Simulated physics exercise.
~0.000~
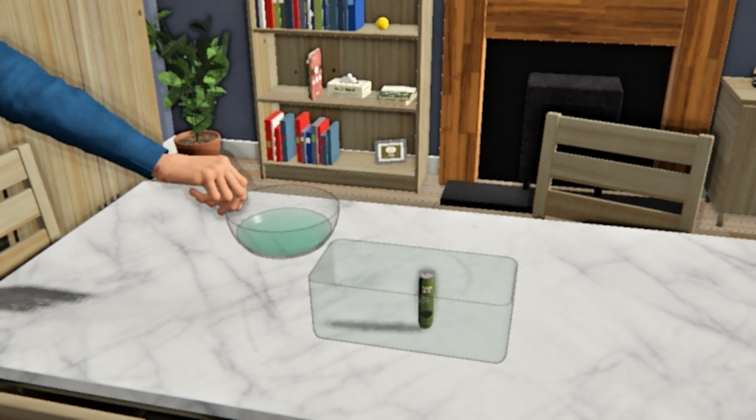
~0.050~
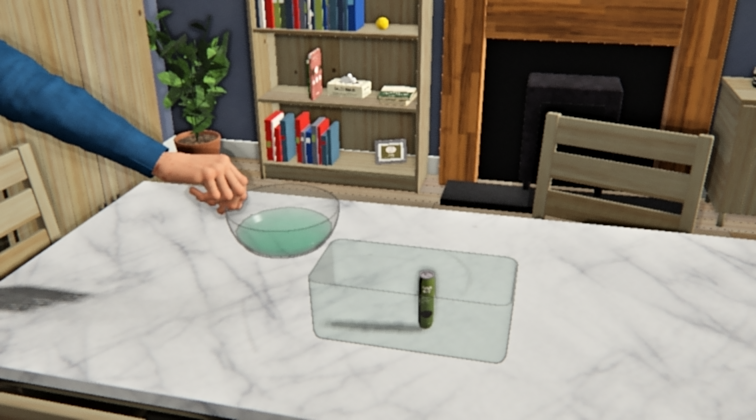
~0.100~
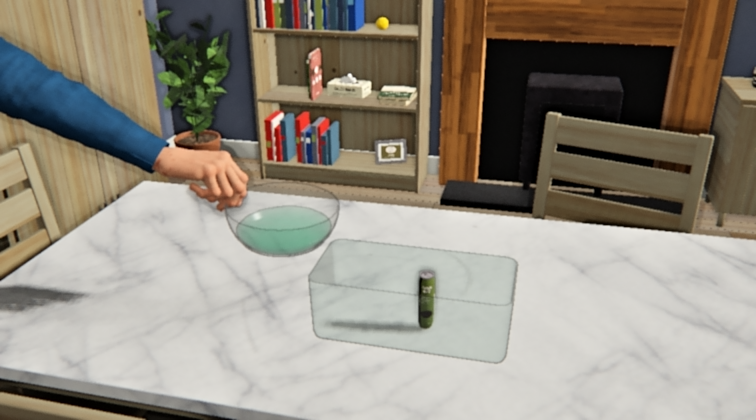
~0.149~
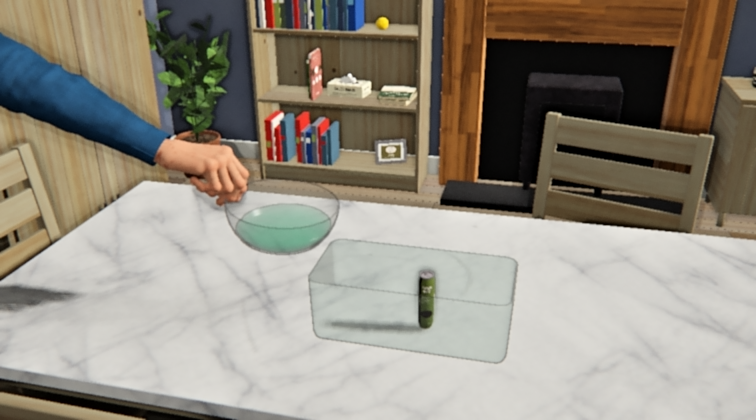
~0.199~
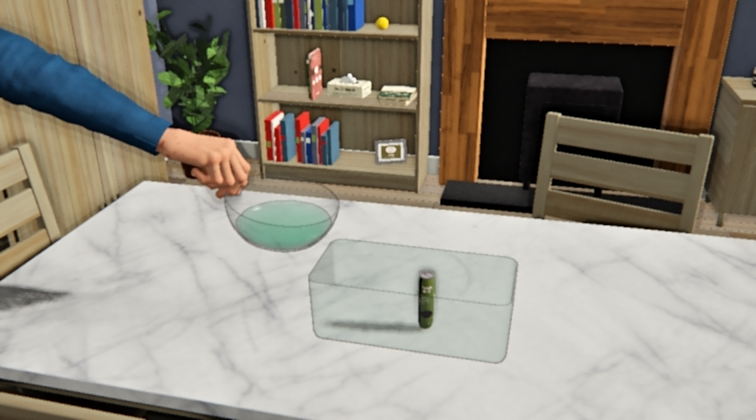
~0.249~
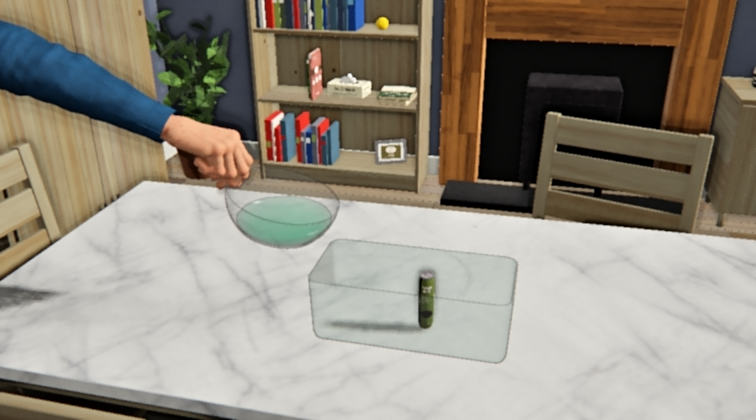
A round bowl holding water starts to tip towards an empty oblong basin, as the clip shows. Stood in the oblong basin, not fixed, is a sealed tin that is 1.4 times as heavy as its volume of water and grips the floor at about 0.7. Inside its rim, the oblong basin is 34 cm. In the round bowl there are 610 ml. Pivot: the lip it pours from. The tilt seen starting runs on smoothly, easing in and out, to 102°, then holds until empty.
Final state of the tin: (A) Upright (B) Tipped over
Upright.
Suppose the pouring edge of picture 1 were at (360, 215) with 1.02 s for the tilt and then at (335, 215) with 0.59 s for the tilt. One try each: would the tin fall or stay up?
Run one: It tumbles. Run two: It tumbles.
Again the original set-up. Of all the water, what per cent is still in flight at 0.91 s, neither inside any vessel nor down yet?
Estimate: Around 14 per cent.
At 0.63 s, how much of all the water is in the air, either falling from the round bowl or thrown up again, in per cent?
My guess is roughly 38 %.
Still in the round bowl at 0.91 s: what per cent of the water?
Close to 2 percent of the total.
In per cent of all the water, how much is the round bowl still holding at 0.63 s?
I reckon about 56 in a hundred is still held.
By 0.63 s the tilt is 69° and 56 per cent is still to pour; the tin stands where it began.
By 0.91 s the tilt is 99° and 2 per cent is still to pour; the tin stands where it began.
By 1.20 s the tilt is 102° and 0 per cent is still to pour; the tin stands where it began.
By 1.52 s the tilt is 102° and 0 per cent is still to pour; the tin stands where it began.
At rest the tin stands where it began.
